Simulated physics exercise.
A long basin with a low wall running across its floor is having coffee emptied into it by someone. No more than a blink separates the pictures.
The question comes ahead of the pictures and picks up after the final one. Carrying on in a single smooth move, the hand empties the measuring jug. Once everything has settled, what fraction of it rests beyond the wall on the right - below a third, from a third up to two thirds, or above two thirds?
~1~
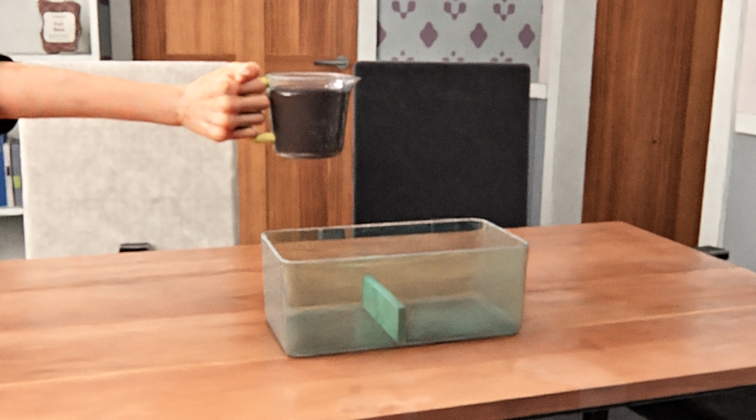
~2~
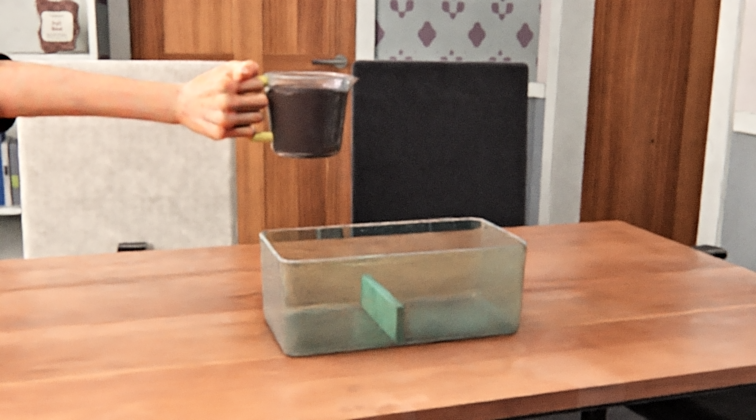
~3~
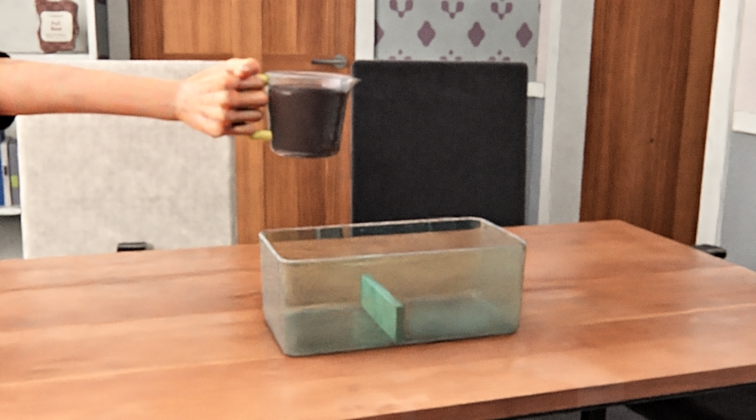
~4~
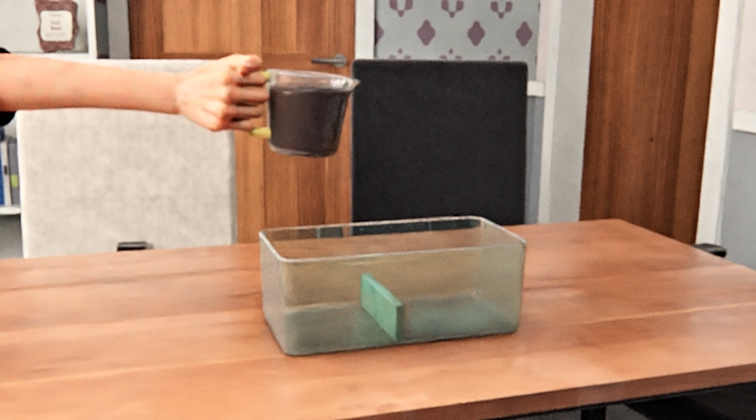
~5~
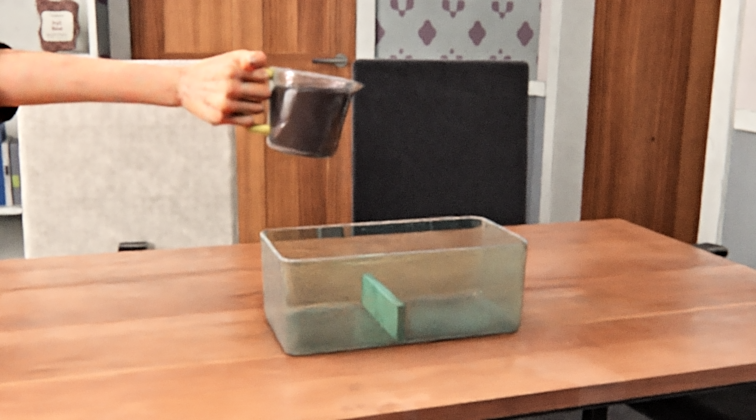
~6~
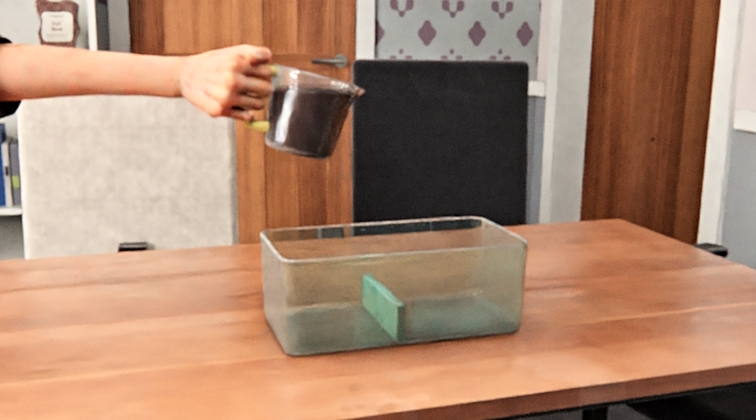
The share right of the wall fails to stay within two thirds.
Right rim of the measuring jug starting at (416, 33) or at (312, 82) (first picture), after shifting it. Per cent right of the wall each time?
It would come to near 90 per cent, and then near 5 per cent.
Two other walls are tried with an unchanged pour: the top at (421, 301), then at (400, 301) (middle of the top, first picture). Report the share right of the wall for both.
The first position gives around 25 percent, the second around 65 percent.
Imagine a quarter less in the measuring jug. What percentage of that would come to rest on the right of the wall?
Some 80 parts in a hundred, give or take.
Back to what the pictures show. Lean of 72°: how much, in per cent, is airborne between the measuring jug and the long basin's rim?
Around 25 in a hundred, more or less.
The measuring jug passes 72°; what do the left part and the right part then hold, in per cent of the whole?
Left part: Around 0 %. Right part: Around 15 %.
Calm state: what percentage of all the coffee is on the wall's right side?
It comes to 80 per cent or so.
A moment on, the measuring jug is tipped part way and 63 per cent is still to pour, 0 is left of the wall and 13 right of it.
Next, the measuring jug is tipped right over and 8 per cent is still to pour, 5 is left of the wall and 75 right of it.
Then the measuring jug is tipped right over and 0 per cent is still to pour, 18 is left of the wall and 81 right of it.
Later the measuring jug is tipped right over and 0 per cent is still to pour, 18 is left of the wall and 81 right of it.
In the end 18 per cent lies left of the wall, 81 right of it and 2 outside.
